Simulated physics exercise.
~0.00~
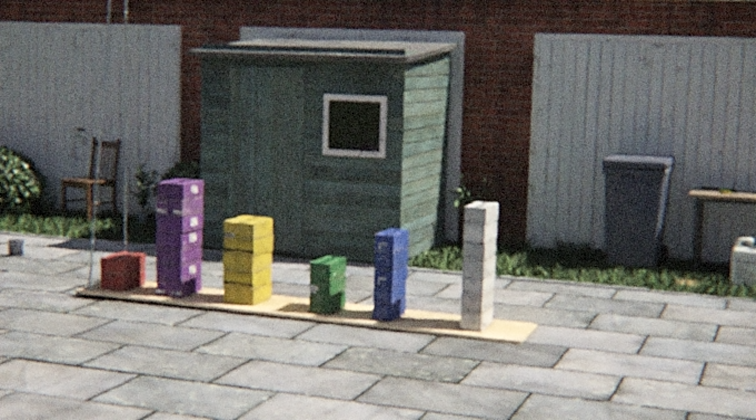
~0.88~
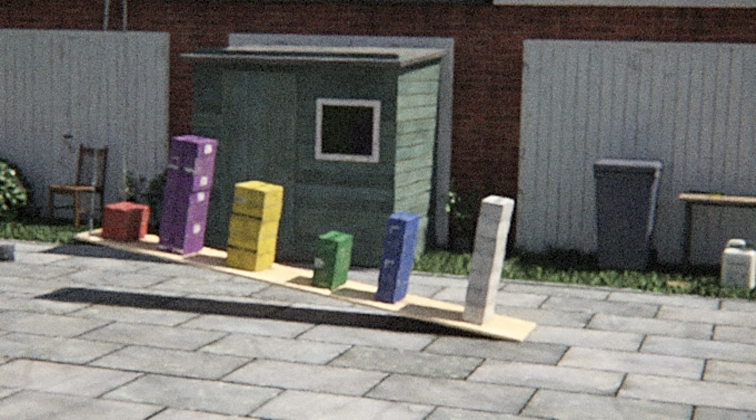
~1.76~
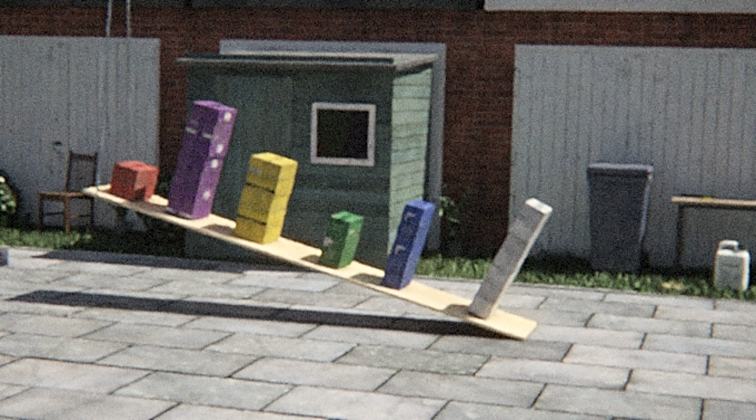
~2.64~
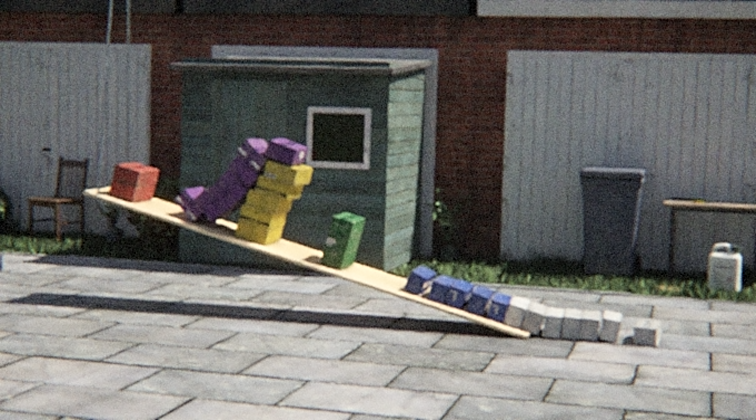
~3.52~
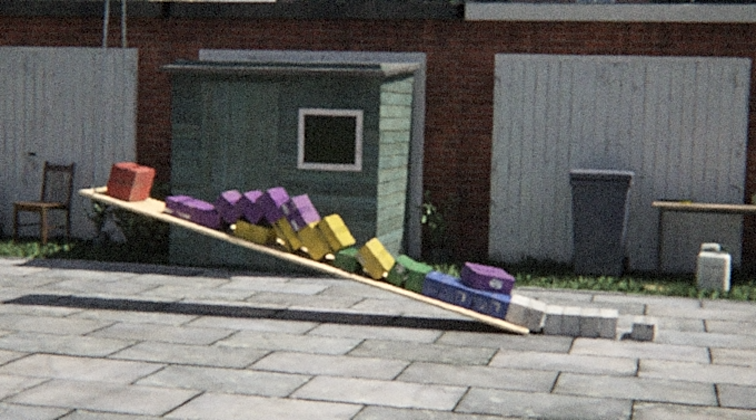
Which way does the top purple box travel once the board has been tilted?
It moves to the right, ending up near the low end of the board on top of the fallen blue boxes.
Stacked coloured boxes toppling down a tilting board as its left end rises, the red one alone staying near the top.
